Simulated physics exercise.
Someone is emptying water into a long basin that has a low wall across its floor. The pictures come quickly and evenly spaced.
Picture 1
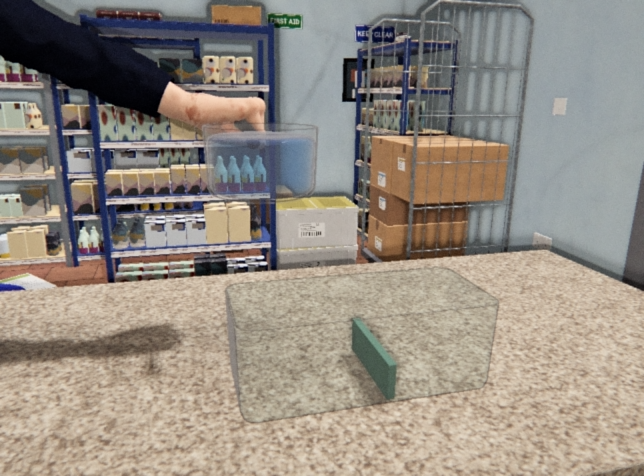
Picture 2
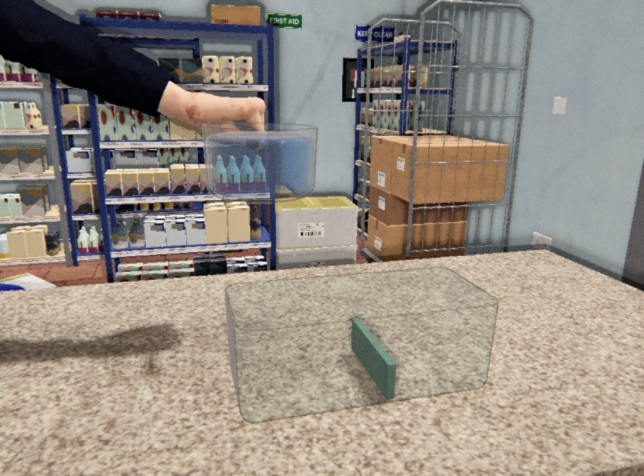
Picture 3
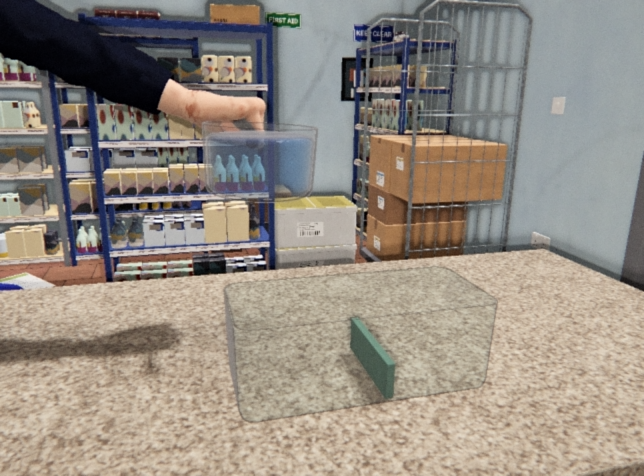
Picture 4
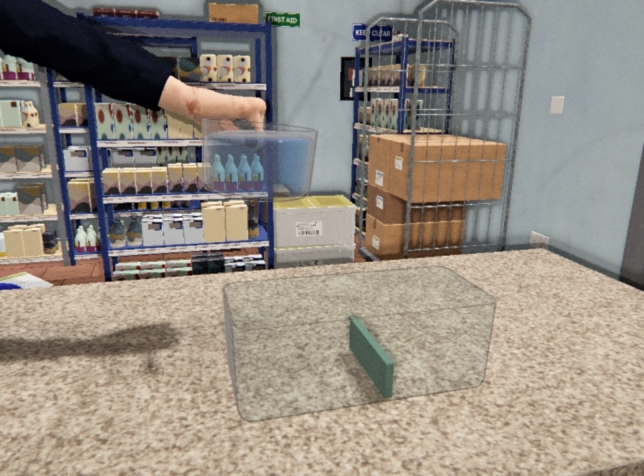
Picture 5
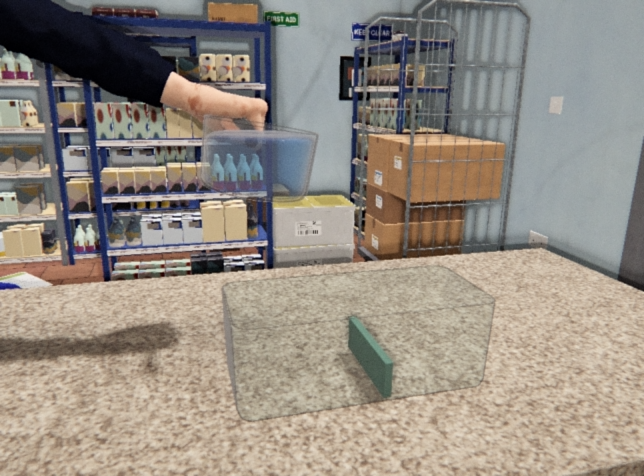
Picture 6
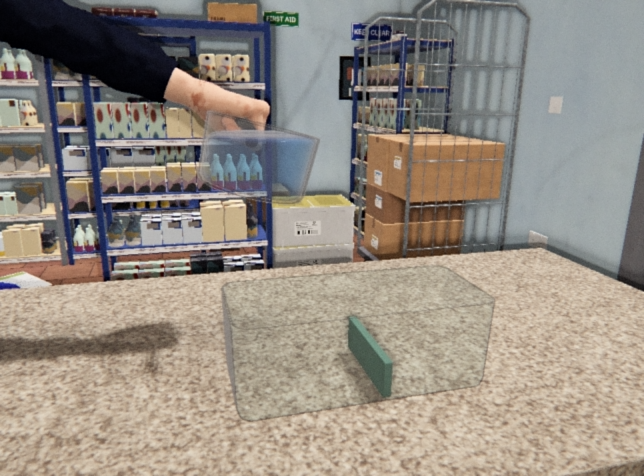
A hand slowly tilting a clear container of bluish water above a long transparent basin with a low green wall inside.
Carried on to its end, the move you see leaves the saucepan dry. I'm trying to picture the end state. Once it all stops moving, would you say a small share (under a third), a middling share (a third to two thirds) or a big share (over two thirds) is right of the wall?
A middling share, a third to two thirds.
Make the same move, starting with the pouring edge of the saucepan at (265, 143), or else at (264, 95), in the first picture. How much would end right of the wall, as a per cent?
About 5 % the first time, about 5 % the second.
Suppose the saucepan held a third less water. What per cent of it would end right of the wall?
Estimate: Close to 20 per cent.
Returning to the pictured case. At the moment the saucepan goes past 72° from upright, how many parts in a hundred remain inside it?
Remaining share, estimated: 55 %.
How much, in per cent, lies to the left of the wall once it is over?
About 50 per cent.
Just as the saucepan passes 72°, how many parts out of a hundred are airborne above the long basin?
Near 35 parts in a hundred.
A moment on, the saucepan is tipped part way and 53 per cent is still to pour, 6 is left of the wall and 6 right of it.
Next, the saucepan is tipped right over and 8 per cent is still to pour, 31 is left of the wall and 49 right of it.
Then the saucepan is tipped right over and 0 per cent is still to pour, 49 is left of the wall and 49 right of it.
Later the saucepan is tipped right over and 0 per cent is still to pour, 49 is left of the wall and 49 right of it.
In the end 49 per cent lies left of the wall, 49 right of it and 1 outside.
